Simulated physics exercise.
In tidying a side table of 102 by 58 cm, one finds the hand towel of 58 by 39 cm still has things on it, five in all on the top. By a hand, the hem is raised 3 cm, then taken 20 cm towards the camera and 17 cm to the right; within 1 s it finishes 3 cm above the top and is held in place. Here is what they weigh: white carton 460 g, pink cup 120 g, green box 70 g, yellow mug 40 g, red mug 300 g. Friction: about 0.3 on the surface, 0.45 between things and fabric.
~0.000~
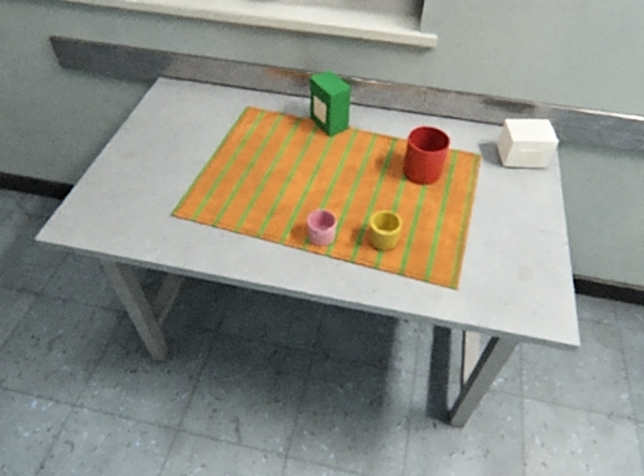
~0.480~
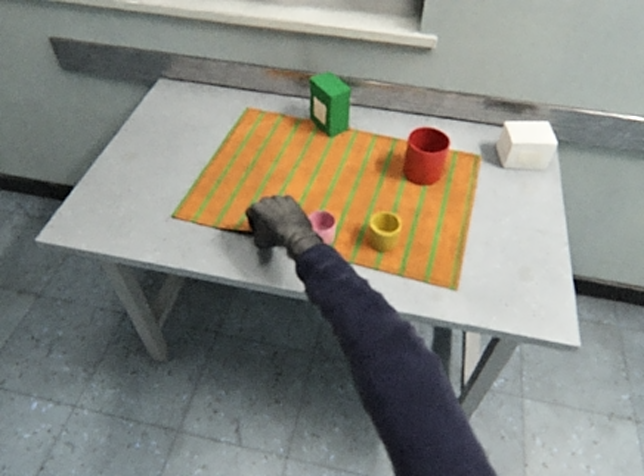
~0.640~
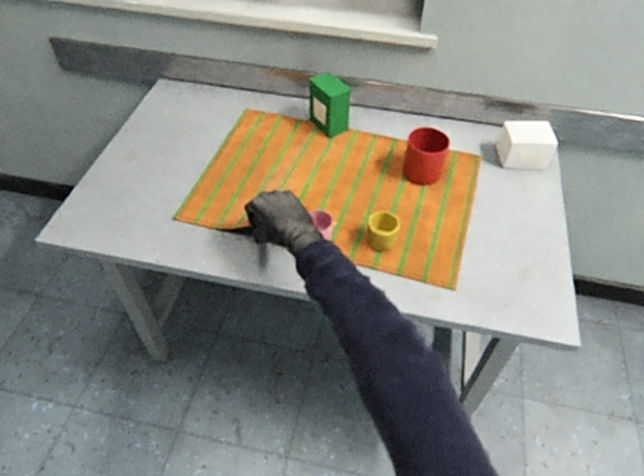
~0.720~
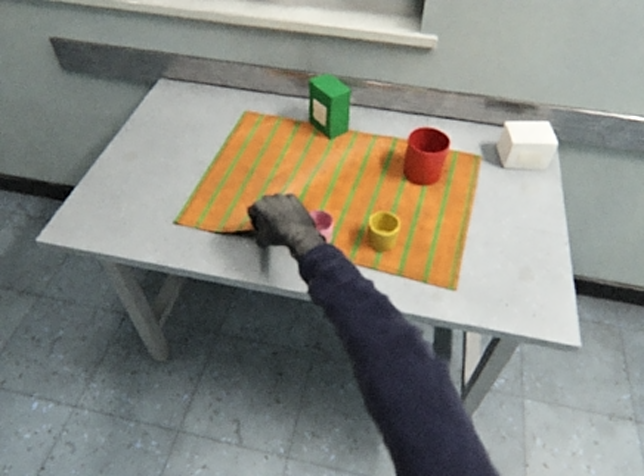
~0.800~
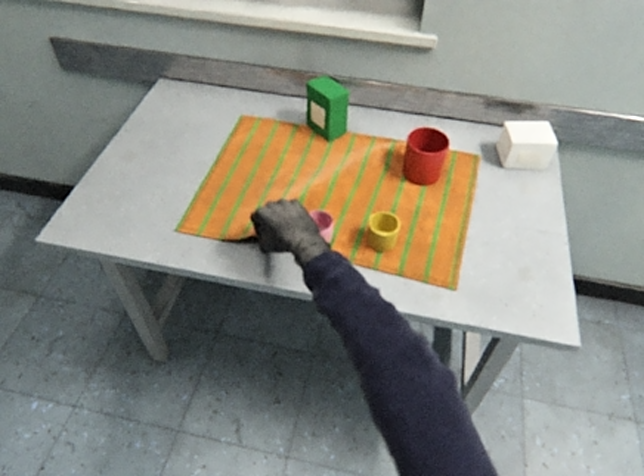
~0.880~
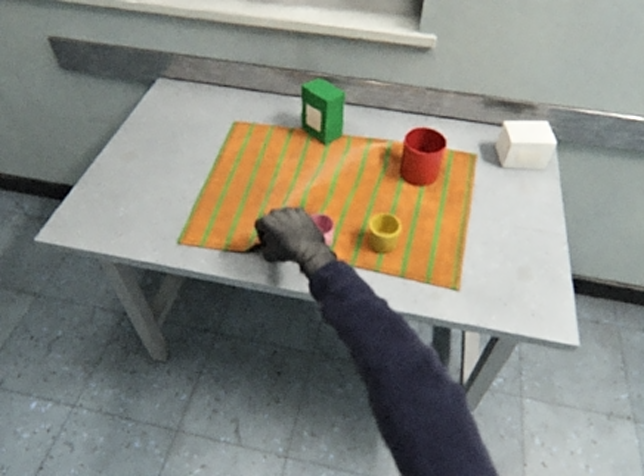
On a side table, a gloved hand grips the striped cloth and shifts it slightly.
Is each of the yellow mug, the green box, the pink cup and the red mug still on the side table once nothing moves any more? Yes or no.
Yellow mug yes, green box yes, pink cup no, red mug yes.
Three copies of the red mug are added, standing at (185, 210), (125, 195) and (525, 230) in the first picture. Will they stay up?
Taking them one by one: Is lost, then is left on top, then is left on top.
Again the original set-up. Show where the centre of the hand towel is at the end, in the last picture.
Near (340, 236).
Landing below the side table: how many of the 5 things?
Count recorded: 1.
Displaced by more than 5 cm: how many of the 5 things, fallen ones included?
That makes 4.
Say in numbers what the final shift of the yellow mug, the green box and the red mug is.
Yellow mug 10 cm, green box 20 cm, red mug 10 cm.
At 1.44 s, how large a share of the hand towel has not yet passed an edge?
I'd say close to 85 per cent of it.
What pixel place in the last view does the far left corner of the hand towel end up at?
Roughly (193, 210).
After 1.1 s, 100 % of the hand towel is still over the top; green box 8 cm off its start, pink cup 7 cm off its start, yellow mug 4 cm off its start.
After 1.2 s, 90 % of the hand towel is still over the top; pink cup 14 cm off its start, green box 14 cm off its start, yellow mug 7 cm off its start.
After 1.4 s, 85 % of the hand towel is still over the top; pink cup 20 cm off its start at (383, 300), green box 20 cm off its start at (296, 134), yellow mug 11 cm off its start at (427, 257).
After 1.6 s, 80 % of the hand towel is still over the top; pink cup over the edge, green box 22 cm off its start, yellow mug 12 cm off its start.
After 3.2 s, 80 % of the hand towel is still over the top; pink cup over the edge, green box 22 cm off its start at (292, 140), yellow mug 12 cm off its start at (422, 270), red mug 11 cm off its start at (401, 167).
